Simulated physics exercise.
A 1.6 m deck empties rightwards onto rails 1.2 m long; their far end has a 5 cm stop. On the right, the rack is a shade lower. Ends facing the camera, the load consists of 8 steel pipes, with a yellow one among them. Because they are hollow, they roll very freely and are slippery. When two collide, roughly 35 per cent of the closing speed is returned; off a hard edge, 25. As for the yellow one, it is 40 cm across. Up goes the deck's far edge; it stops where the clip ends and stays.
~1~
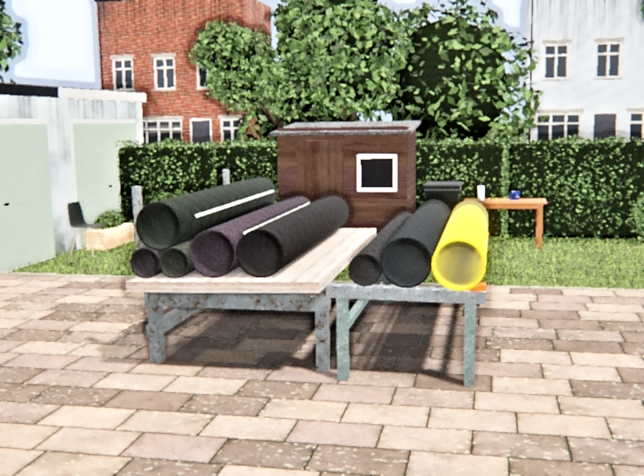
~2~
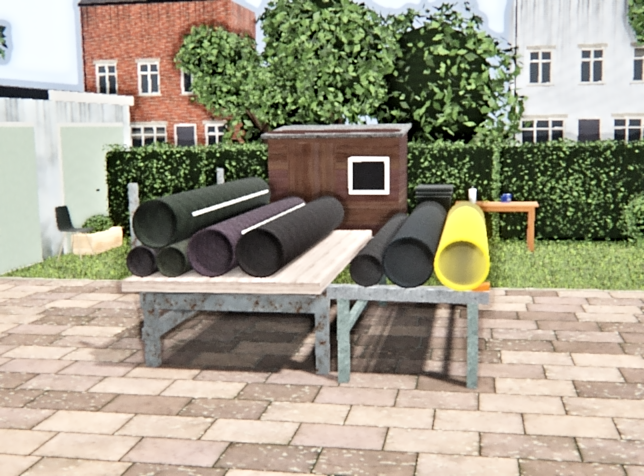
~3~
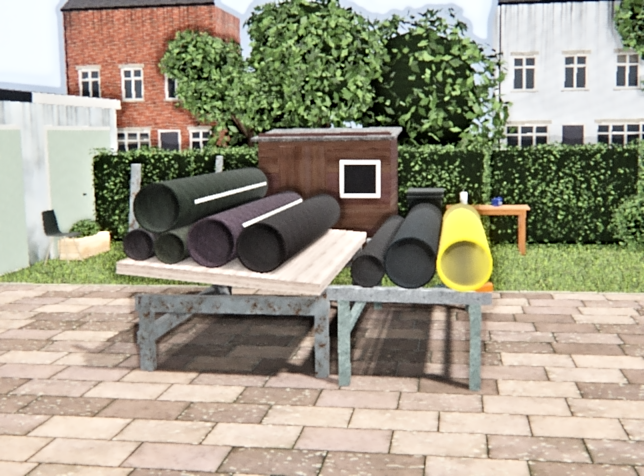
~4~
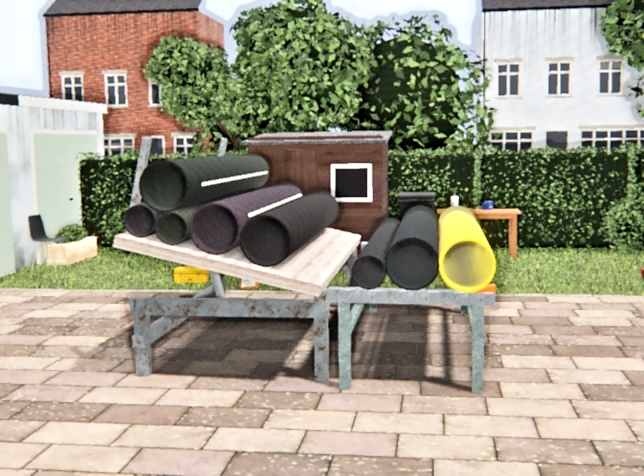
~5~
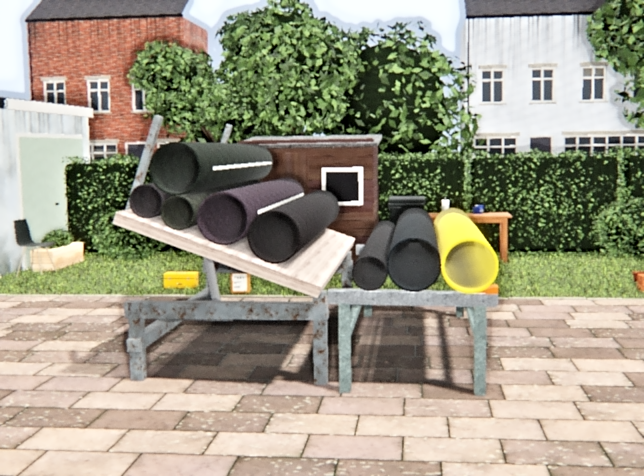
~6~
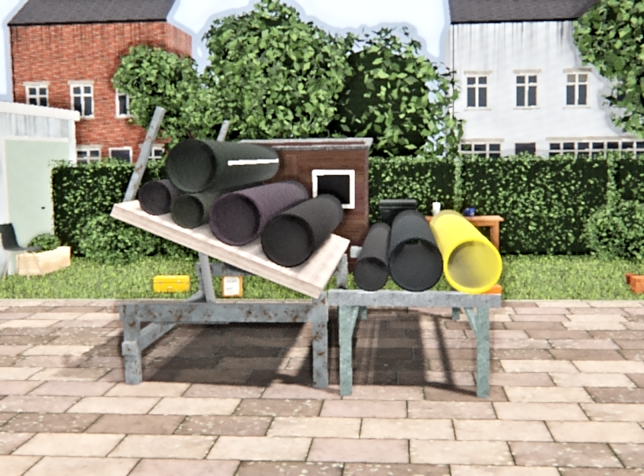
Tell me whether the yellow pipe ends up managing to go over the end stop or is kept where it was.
It manages it.
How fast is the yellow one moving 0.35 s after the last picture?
Speed: Around 0.4 m/s.
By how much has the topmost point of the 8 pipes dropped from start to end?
Drop: Approx. 0 centimetres.
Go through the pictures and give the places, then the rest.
Yellow (459, 265); deck tilted 1° back; stop top at (484, 286), in the first frame.
Yellow (462, 264); deck level, in the second frame.
Yellow (465, 265); deck tilted 5° to the rack, in the third frame.
Yellow (467, 265); deck tilted 13° to the rack, in the fourth frame.
Yellow (470, 266); deck tilted 20° to the rack, in the fifth frame.
Yellow (473, 266); deck tilted 22° to the rack, in the sixth frame.
Another 0.4 s on from the last picture, yellow is on the rack, 20 cm from the rack's far end, rolling right; 0 past the stop so far.
Another 0.5 s on from the last picture, yellow is on the rack, 10 cm from the rack's far end, rolling right; 0 past the stop so far.
Another 0.9 s on from the last picture, yellow is on the rack, 5 cm from the rack's far end, rolling right; 0 past the stop so far.
Another 1.1 s on from the last picture, yellow is over the stop and falling; 1 past the stop so far.
In the end (3.8 s after the last picture), yellow is over the stop, on the ground; 1 past the stop so far.
